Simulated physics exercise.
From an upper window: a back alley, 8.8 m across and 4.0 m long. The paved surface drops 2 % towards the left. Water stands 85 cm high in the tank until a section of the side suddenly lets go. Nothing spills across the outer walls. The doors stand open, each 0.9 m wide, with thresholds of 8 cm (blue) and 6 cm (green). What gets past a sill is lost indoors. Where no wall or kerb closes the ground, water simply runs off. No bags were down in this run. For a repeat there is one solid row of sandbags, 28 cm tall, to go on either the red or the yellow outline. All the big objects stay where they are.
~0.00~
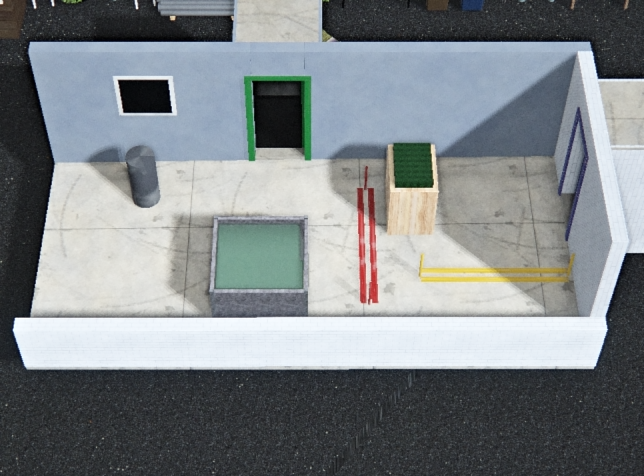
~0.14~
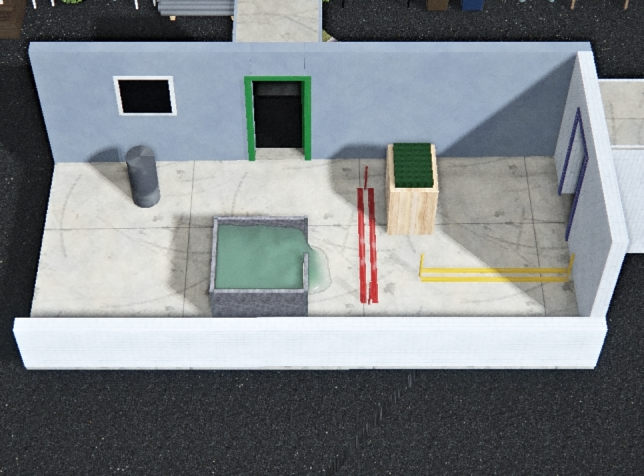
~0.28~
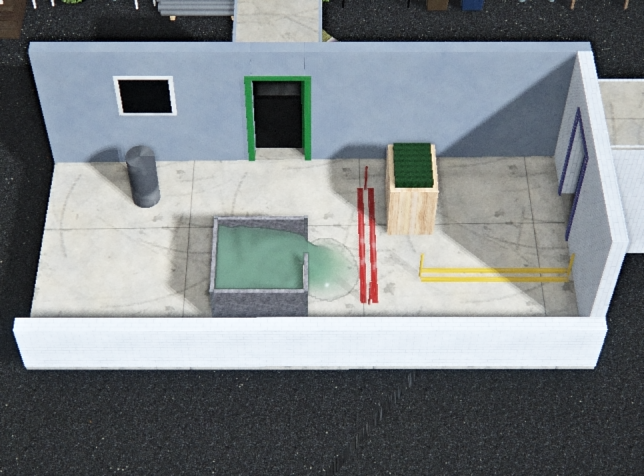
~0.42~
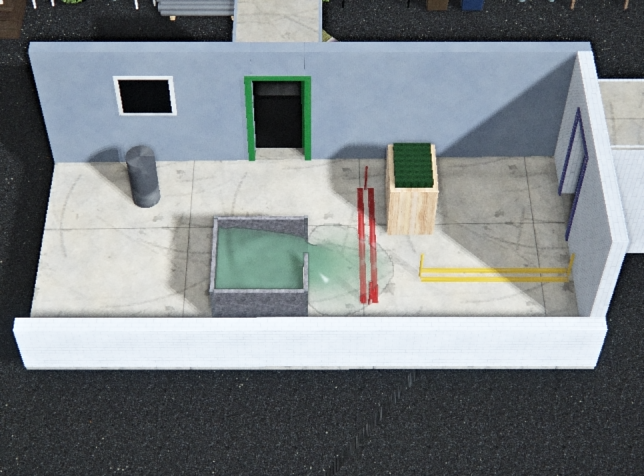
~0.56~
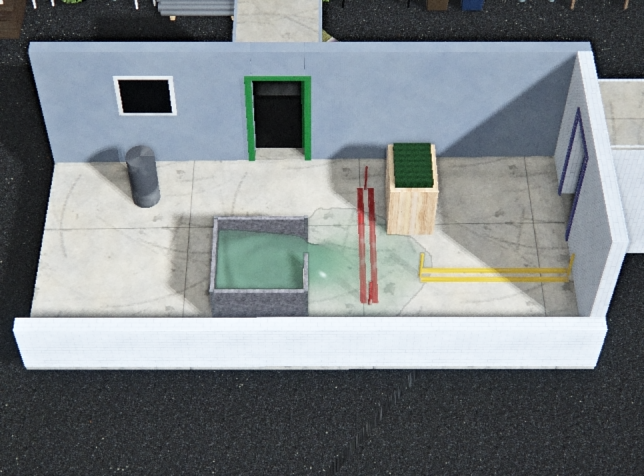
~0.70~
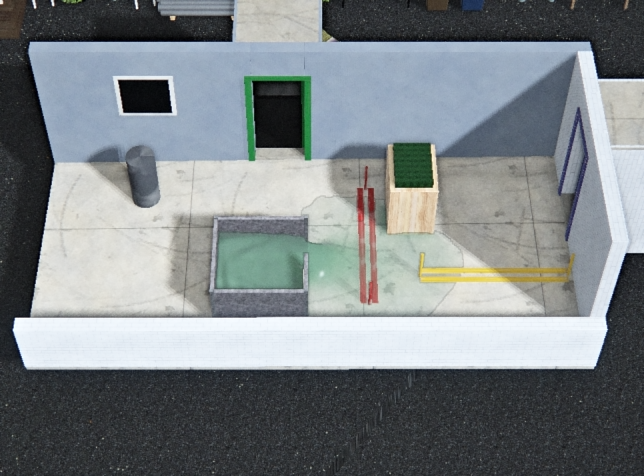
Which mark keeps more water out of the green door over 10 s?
Lay them on the yellow one.
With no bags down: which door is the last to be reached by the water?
The green one.
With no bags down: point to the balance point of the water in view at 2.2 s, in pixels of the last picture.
Near (366, 269).
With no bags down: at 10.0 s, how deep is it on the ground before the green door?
Roughly 6.0 cm deep.
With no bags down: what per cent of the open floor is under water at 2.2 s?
Near 45 per cent is wet.
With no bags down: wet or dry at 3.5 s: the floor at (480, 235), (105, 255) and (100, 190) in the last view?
In turn: Under water, not reached, not reached.
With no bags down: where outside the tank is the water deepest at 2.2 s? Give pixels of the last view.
Around (582, 339).
After 1.4 s water covers 35 % of the floor and is deepest (32 cm) near (316, 263) in the run without bags; in at the green door, 0 L with no bags, 0 L with the row on red, 0 L on yellow.
After 2.2 s water covers 45 % of the floor and is deepest (34 cm) near (582, 339) in the run without bags; in at the green door, 0 L with no bags, 8 L with the row on red, 0 L on yellow.
After 3.5 s water covers 60 % of the floor and is deepest (22 cm) near (502, 322) in the run without bags; in at the green door, 0 L with no bags, 30 L with the row on red, 0 L on yellow.
After 6.0 s water covers 70 % of the floor and is deepest (16 cm) near (405, 166) in the run without bags; in at the green door, 0 L with no bags, 52 L with the row on red, 0 L on yellow.
After 10.0 s water covers 90 % of the floor and is deepest (10 cm) near (339, 342) in the run without bags; in at the green door, 0 L with no bags, 56 L with the row on red, 1 L on yellow.
